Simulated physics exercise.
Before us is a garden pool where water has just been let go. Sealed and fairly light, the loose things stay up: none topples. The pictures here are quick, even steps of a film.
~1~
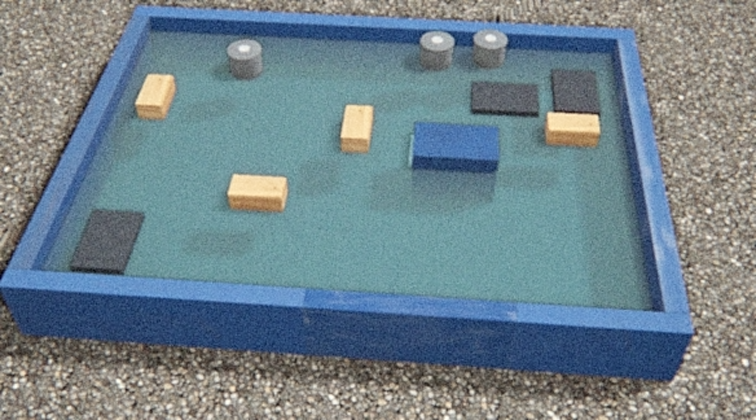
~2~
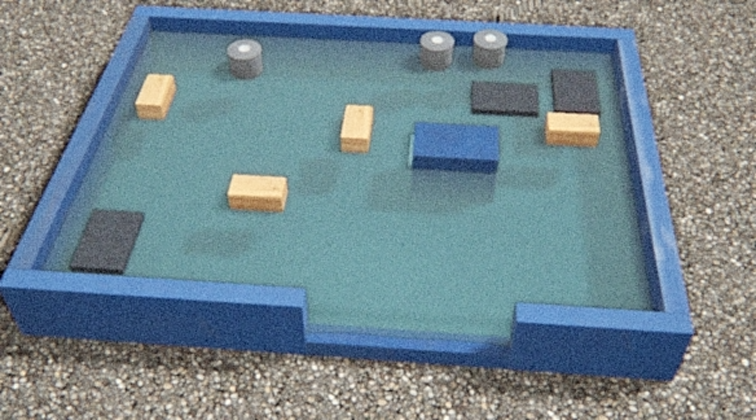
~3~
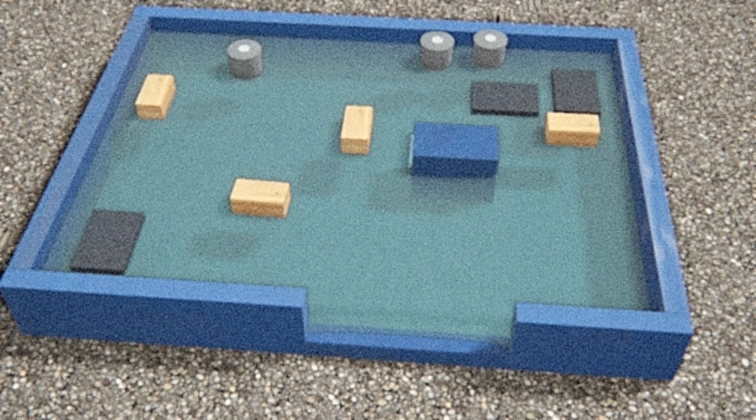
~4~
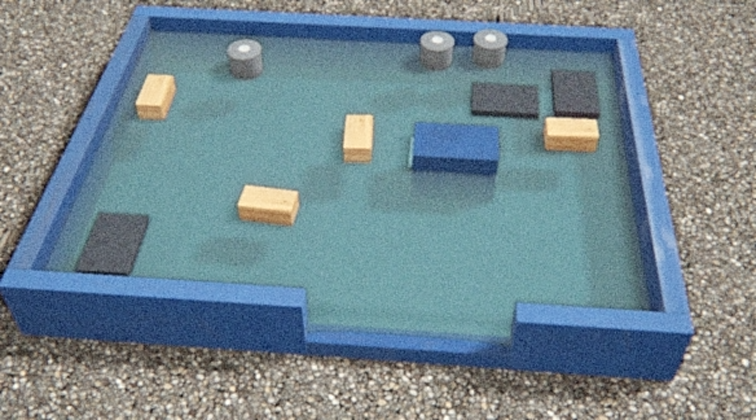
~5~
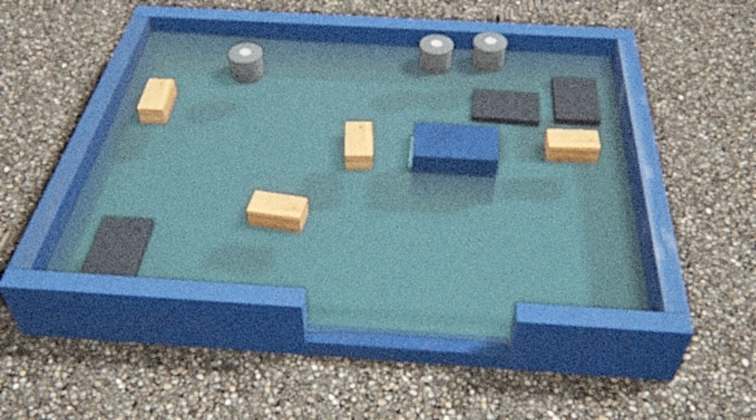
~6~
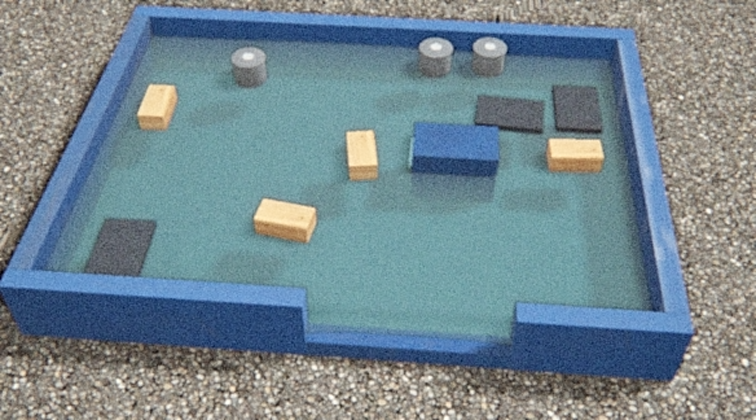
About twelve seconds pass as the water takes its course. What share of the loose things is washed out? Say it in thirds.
The answer is not even a third.
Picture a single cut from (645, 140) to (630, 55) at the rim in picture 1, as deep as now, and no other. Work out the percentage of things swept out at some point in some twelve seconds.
60 per cent.
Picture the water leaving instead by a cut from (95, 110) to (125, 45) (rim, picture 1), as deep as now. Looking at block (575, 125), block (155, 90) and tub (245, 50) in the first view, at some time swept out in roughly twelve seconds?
Item one doesn't escape, item two gets away, item three gets away.
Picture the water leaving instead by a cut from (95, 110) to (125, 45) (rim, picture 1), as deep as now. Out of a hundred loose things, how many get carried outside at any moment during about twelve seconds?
Roughly 30 in a hundred.
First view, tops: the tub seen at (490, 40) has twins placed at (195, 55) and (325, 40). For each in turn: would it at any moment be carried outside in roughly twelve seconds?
First retained, then retained.
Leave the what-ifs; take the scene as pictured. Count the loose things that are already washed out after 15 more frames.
My count is 2.
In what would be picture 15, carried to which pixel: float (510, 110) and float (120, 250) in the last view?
Estimated positions: (527, 134); (144, 261).
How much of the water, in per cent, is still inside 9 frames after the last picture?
My answer is close to 74 percent.
A moment on, 0 of 10 are out; 10 afloat.
Next, 1 of 10 are out; 9 afloat.
Later, 2 of 10 are out; 8 afloat.
In the end, 2 of 10 are out; 8 afloat.
